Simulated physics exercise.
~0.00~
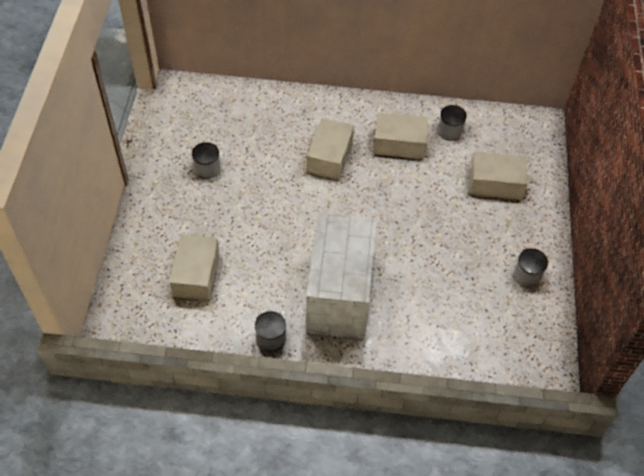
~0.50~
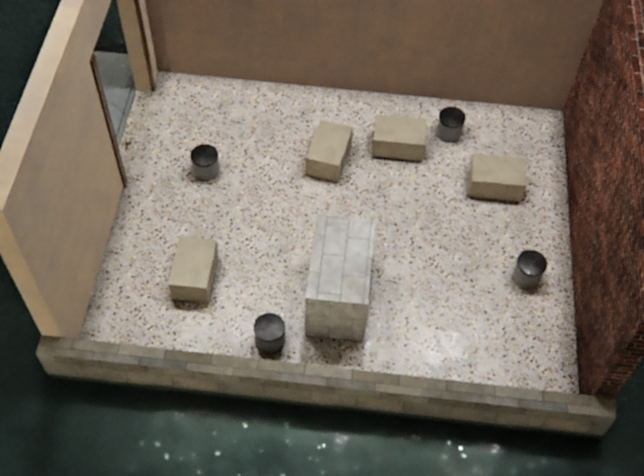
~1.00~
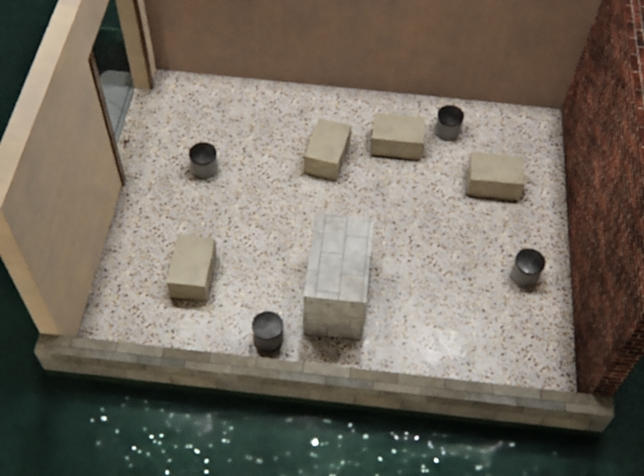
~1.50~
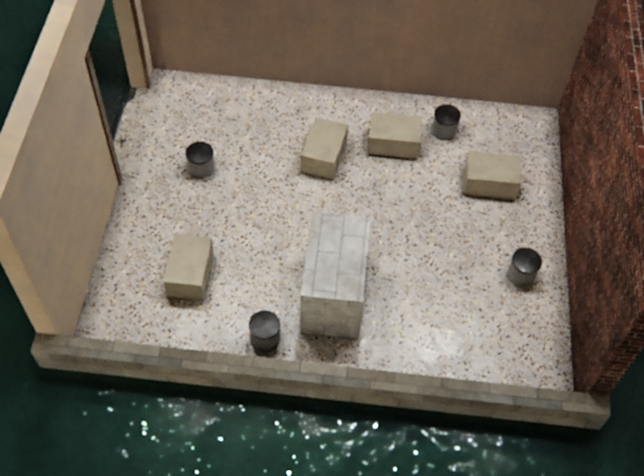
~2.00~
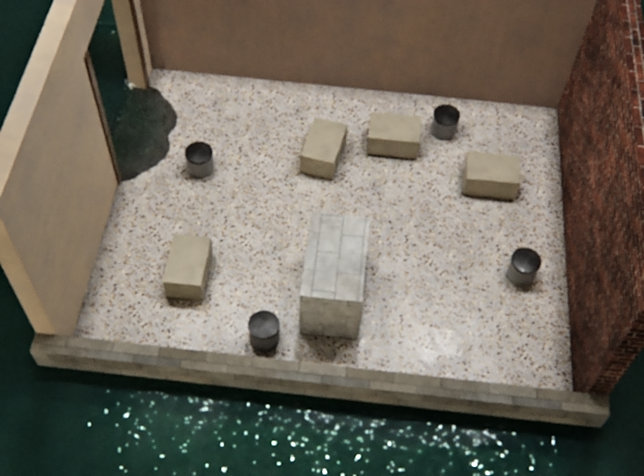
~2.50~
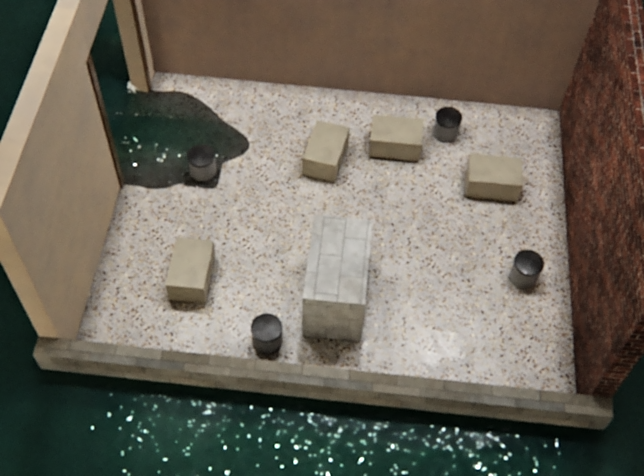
In this clip, seen from above, blocks and dark pails sit still on a speckled floor inside a walled room as dark water appears outside, then enters through the left doorway and spreads around the nearest pail.
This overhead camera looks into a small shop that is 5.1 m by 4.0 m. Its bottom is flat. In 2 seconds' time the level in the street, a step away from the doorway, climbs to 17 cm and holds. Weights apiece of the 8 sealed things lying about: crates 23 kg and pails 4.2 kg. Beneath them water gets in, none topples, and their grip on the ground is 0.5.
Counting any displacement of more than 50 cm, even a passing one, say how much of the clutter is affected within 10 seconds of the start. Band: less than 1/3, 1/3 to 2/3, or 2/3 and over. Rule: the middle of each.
A middling share.
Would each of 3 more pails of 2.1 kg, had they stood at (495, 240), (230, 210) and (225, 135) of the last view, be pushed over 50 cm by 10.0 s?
So the first ends up past the threshold, the second past the threshold, the third past the threshold.
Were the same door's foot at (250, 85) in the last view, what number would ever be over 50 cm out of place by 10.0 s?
Result: 3.
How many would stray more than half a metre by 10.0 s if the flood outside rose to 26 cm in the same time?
I count 7 of them in that case.
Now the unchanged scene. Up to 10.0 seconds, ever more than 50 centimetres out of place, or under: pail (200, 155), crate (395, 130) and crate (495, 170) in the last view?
Beyond, within, within.
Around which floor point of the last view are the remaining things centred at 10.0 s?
That lands at roughly (369, 248).
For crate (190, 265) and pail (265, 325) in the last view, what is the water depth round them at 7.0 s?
2 and 3 cm.
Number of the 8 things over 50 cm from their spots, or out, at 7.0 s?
2.
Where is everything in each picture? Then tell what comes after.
In the first frame, a crate at (331, 140) rests on the ground; a pail at (534, 261) rests on the ground; water covers 0.0 m2; 0 of 8 have shifted.
In the second frame, a crate at (330, 142), on the bottom; a pail at (532, 262) rests on the ground; water covers 0.0 m2; 0 of 8 have shifted.
In the third frame, a crate at (328, 141) rests on the ground; a pail at (531, 261), on the bottom; water covers 0.0 m2; 0 of 8 have shifted.
In the fourth frame, a crate at (325, 140) rests on the ground; a pail at (527, 260), on the bottom; water covers 0.0 m2; 0 of 8 have shifted.
In the fifth frame, a crate at (324, 140), on the bottom; a pail at (527, 260) rests on the ground; 0.5 m2 under water; 0 of 8 have shifted.
In the sixth frame, a crate at (326, 143) rests on the ground; a pail at (529, 262), on the bottom; 1.4 m2 under water; 0 of 8 have shifted.
After 3.5 s 1 of 8 are over 50 cm from their spots; 0 afloat.
After 4.5 s 1 of 8 are over 50 cm from their spots; 0 afloat.
After 7.0 s 2 of 8 are over 50 cm from their spots; 1 afloat.
After 10.0 s 3 of 8 are over 50 cm from their spots, and 3 have been at some point; 3 afloat.
